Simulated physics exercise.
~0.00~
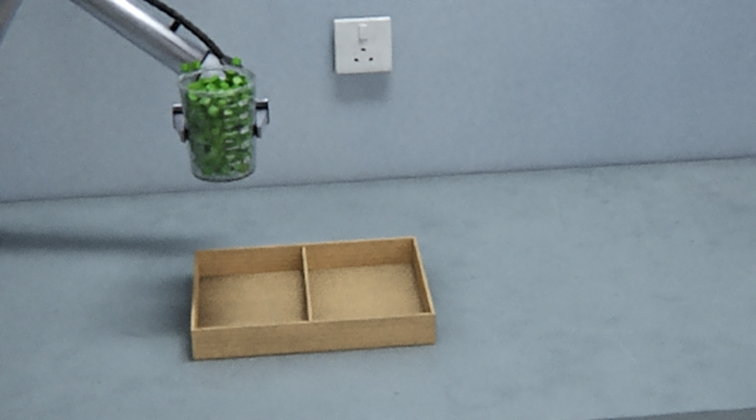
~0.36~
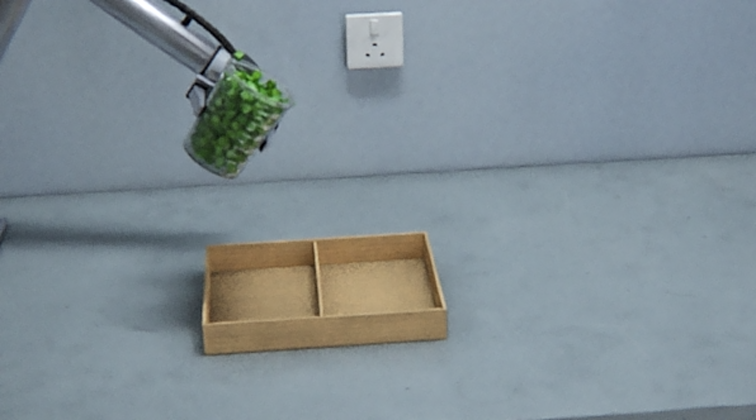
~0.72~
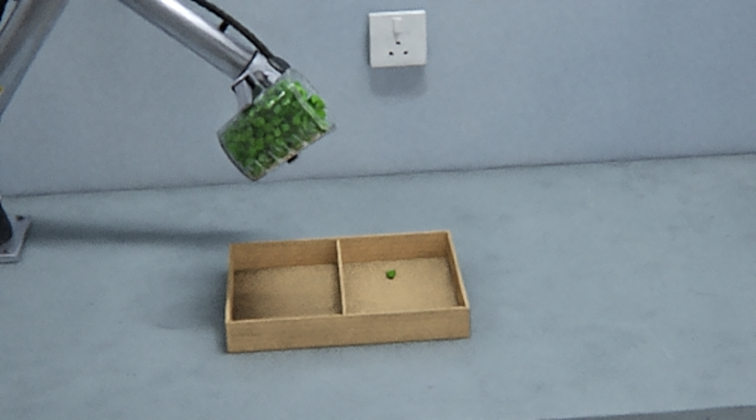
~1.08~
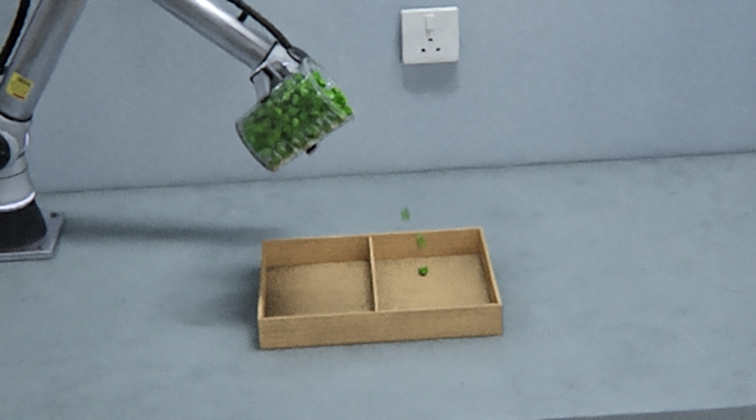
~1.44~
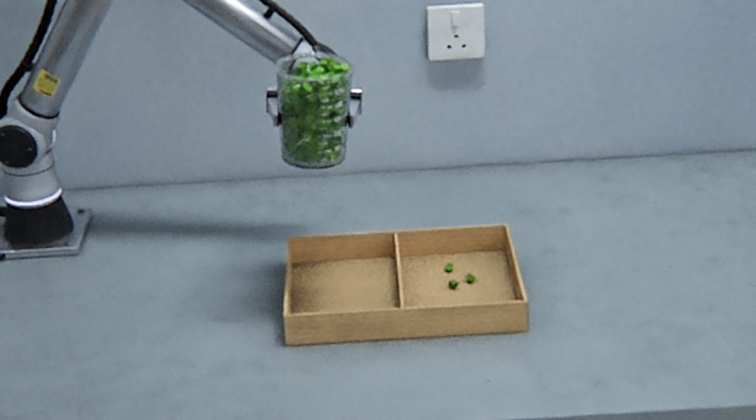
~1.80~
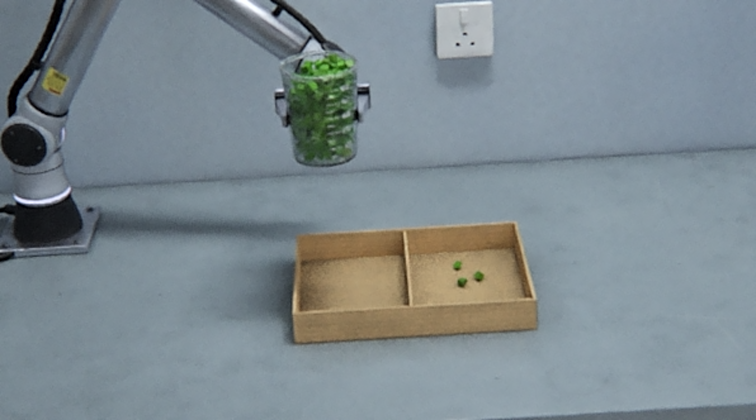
A robot arm tips a clear tumbler, drops three green pieces into the tray's right side, then straightens it.
